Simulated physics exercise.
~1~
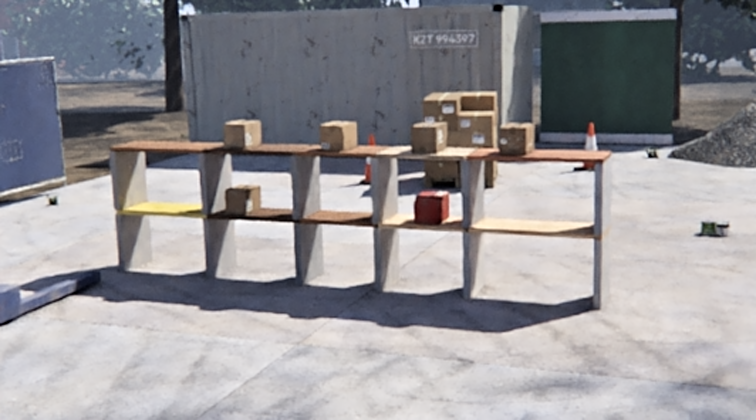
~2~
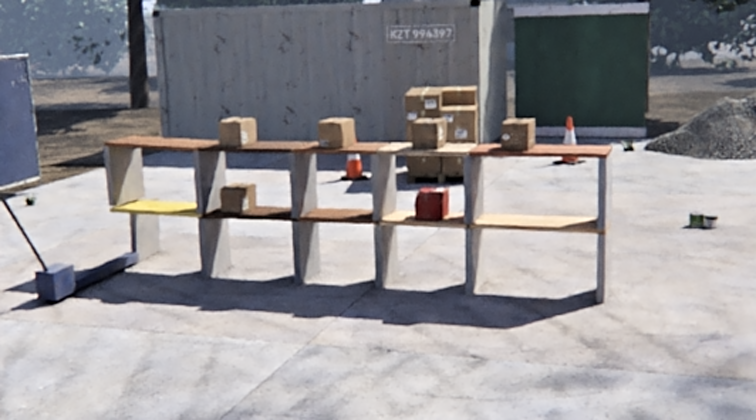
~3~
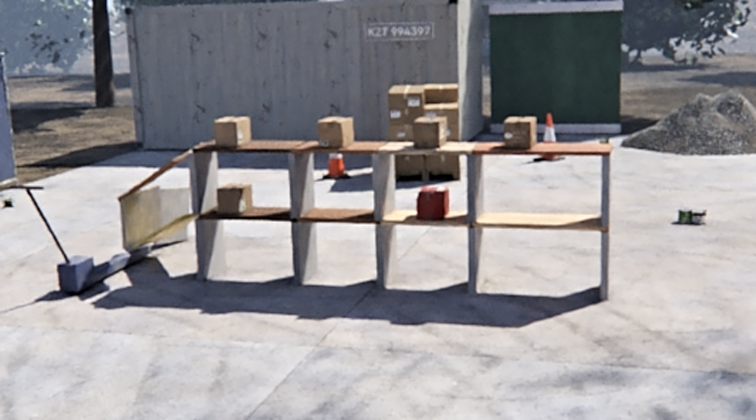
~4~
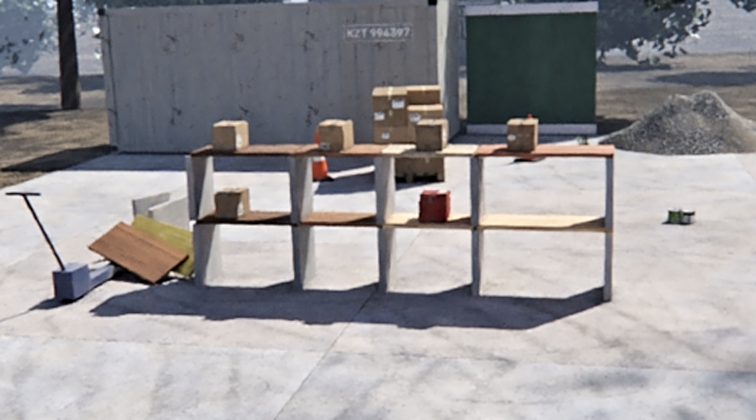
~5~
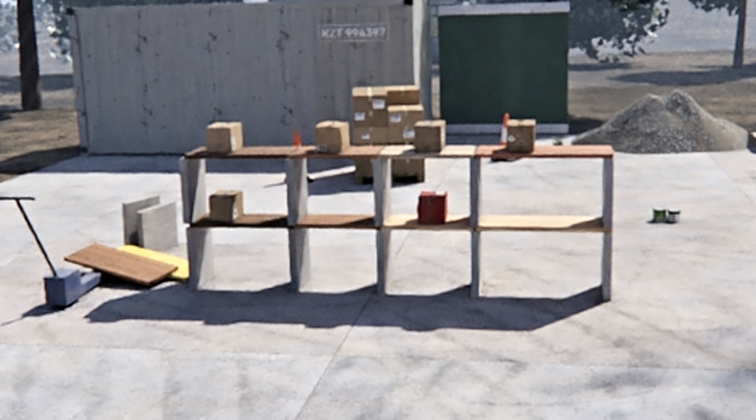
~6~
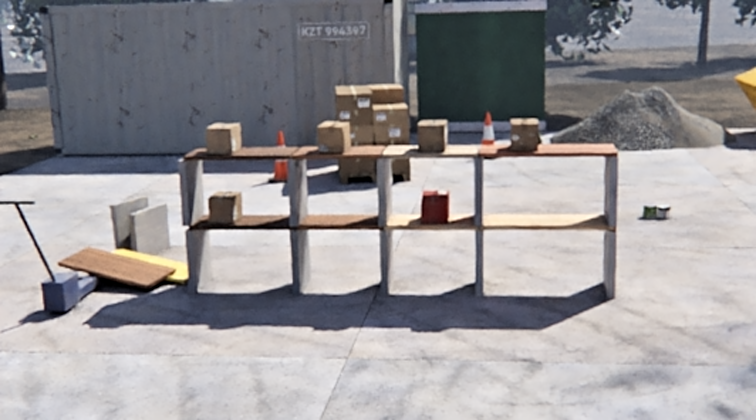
In a paved yard, a low blue jack slid in at the left foot of a long two-tier shelf holding cartons, and the end section gave way, dropping its yellow and brown boards in a heap while the rest, red carton included, stayed standing.
